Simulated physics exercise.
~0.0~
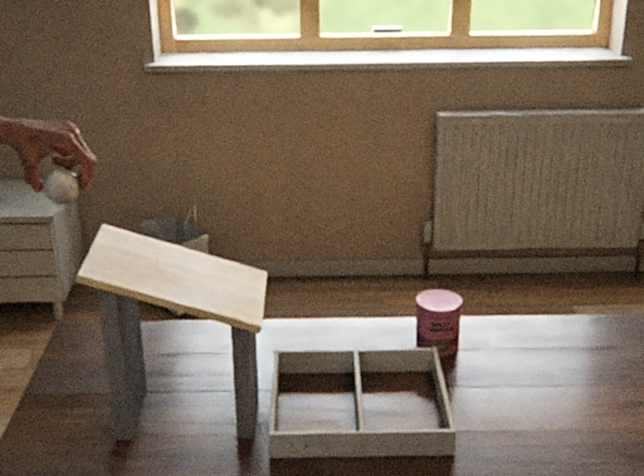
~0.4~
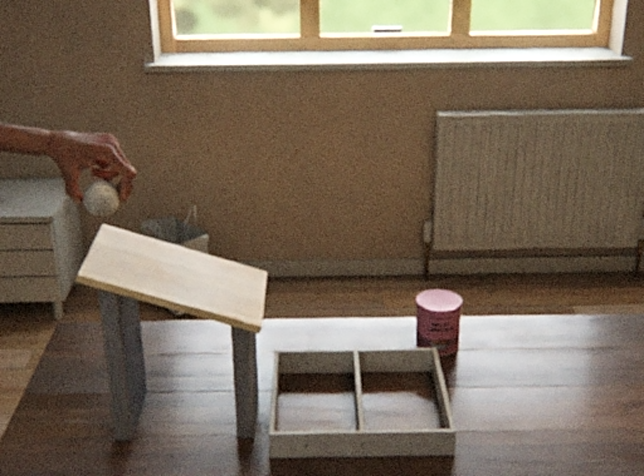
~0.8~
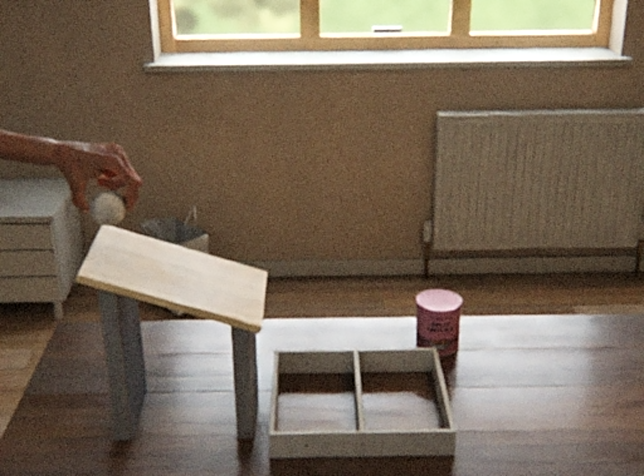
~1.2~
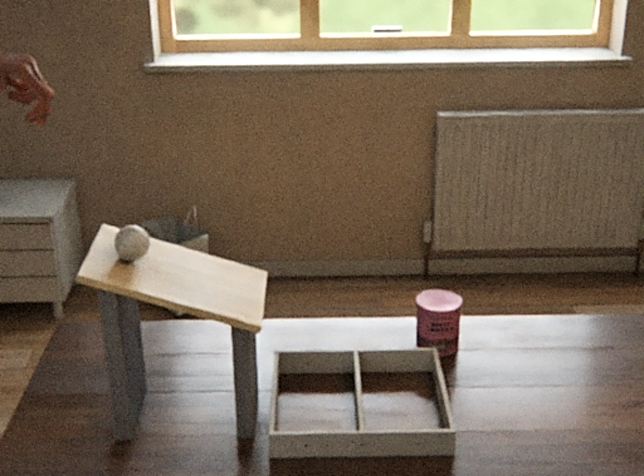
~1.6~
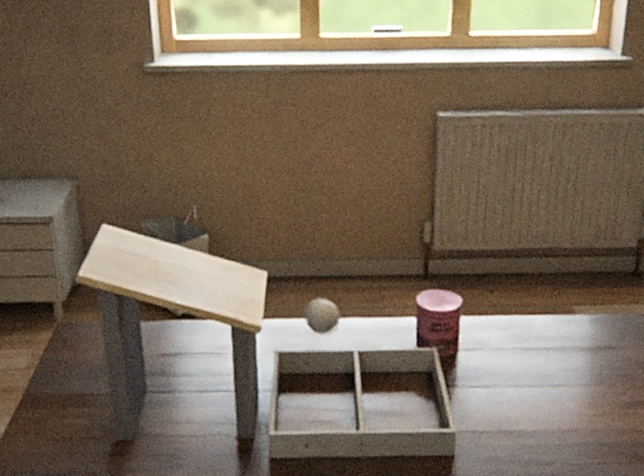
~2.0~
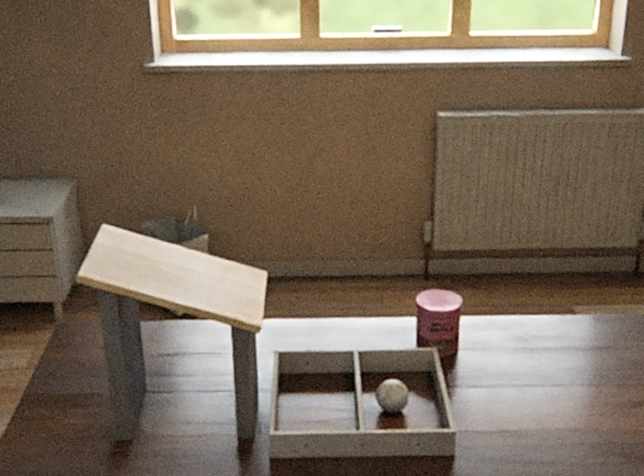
A hand held a white ball over the raised end of a slanted board and let it go, then drew back as the ball travelled down to the right, flew off and ended up in the tray's farther bay, near a pink tin.
